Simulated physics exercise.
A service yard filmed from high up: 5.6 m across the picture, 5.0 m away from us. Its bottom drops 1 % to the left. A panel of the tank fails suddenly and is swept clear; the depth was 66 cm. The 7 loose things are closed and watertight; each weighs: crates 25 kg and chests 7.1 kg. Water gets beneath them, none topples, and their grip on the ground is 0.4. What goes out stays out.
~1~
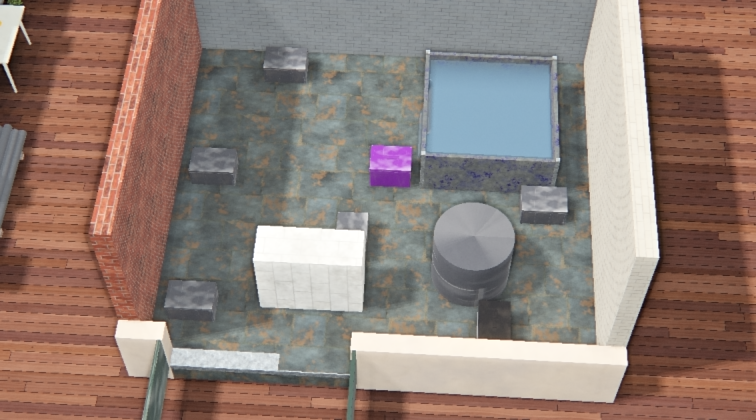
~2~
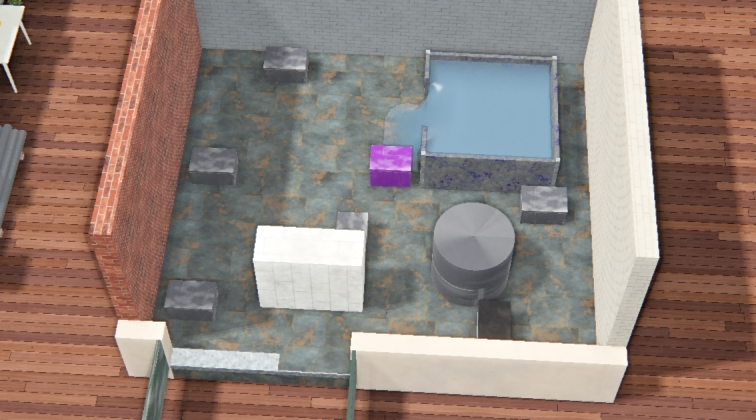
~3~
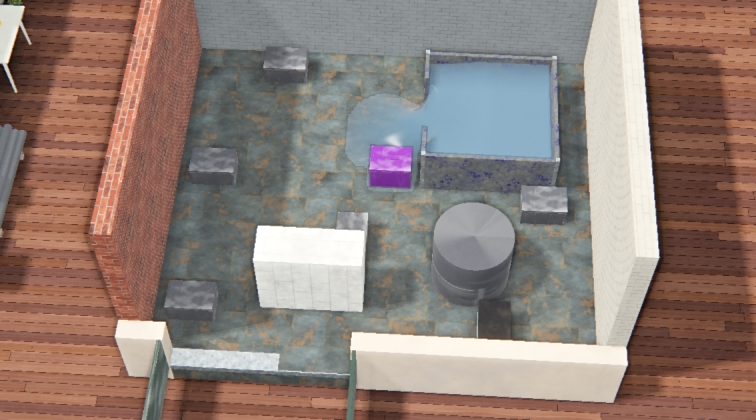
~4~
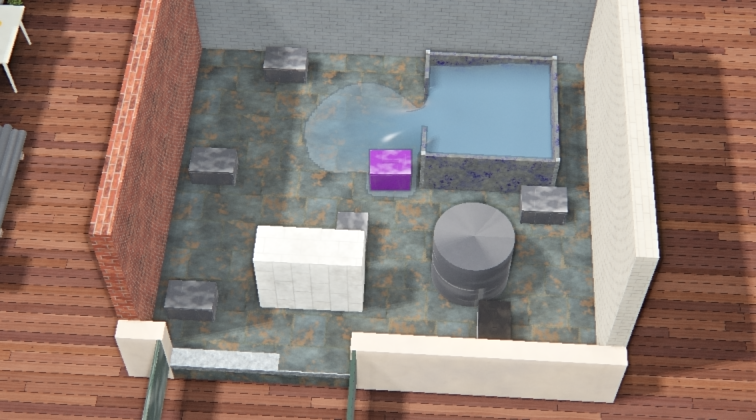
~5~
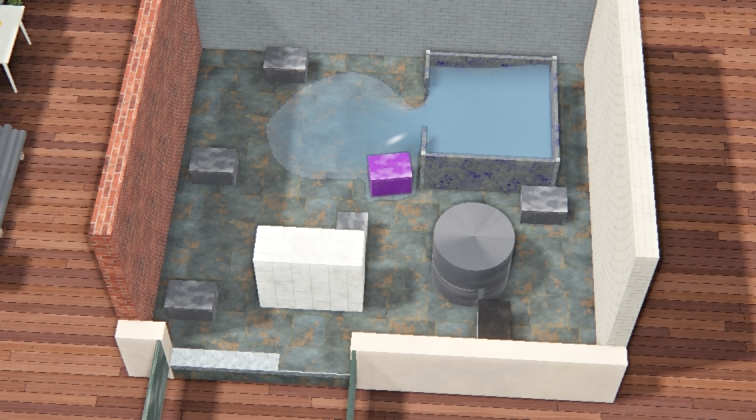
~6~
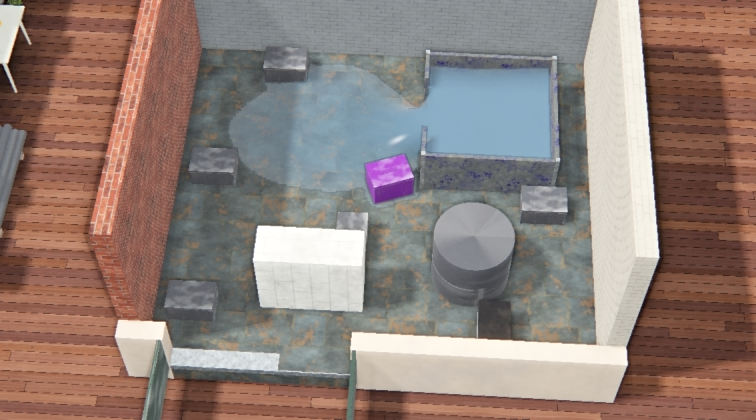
In a walled yard, water spreads left from a tank and slightly shifts a purple chest.
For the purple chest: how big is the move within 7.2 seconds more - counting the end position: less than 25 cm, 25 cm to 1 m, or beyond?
The purple chest slides a little.
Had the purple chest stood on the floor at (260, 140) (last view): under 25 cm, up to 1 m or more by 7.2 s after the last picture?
It ends far away.
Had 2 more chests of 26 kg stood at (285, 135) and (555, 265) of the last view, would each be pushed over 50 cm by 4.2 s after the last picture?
In turn: Past it, short of it.
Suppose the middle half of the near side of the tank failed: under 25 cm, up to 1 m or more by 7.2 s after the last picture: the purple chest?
In that case the purple chest stays put.
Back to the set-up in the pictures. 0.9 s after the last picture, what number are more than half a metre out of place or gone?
By then 0.
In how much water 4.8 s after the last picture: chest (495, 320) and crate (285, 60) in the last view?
About 1 and 14 cm.
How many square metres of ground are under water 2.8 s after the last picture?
Roughly 17 m2.
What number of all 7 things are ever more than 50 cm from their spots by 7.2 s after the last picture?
I count 3.
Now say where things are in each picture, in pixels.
The first frame shows the purple chest at (391, 158), on the bottom; 2.9 m2 under water; 0 of 7 have shifted.
The second frame shows the purple chest at (391, 158), on the bottom; water covers 3.4 m2; 0 of 7 have shifted.
The third frame shows the purple chest at (391, 158), on the bottom; 4.0 m2 under water; 0 of 7 have shifted.
The fourth frame shows the purple chest at (391, 162) rests on the ground, 6 cm from its start; 4.9 m2 under water; 1 of 7 have shifted.
The fifth frame shows the purple chest at (390, 166), on the bottom, 14 cm from its start; 6.0 m2 under water; 1 of 7 have shifted.
The sixth frame shows the purple chest at (390, 171), on the bottom, 21 cm from its start; 7.3 m2 under water; 1 of 7 have shifted.
Then, 0.9 s after the last picture the purple chest is near (390, 186), 0.5 m from its start, aground; 0 of 7 are out; 0 afloat.
Then, 2.8 s after the last picture the purple chest is near (390, 186), 0.5 m from its start, aground; 0 of 7 are out; 1 afloat.
Then, 4.8 s after the last picture the purple chest is near (390, 186), 0.5 m from its start, aground; 0 of 7 are out; 1 afloat.
Then, 7.2 s after the last picture the purple chest is near (390, 186), 0.5 m from its start, aground; 0 of 7 are out; 1 afloat.
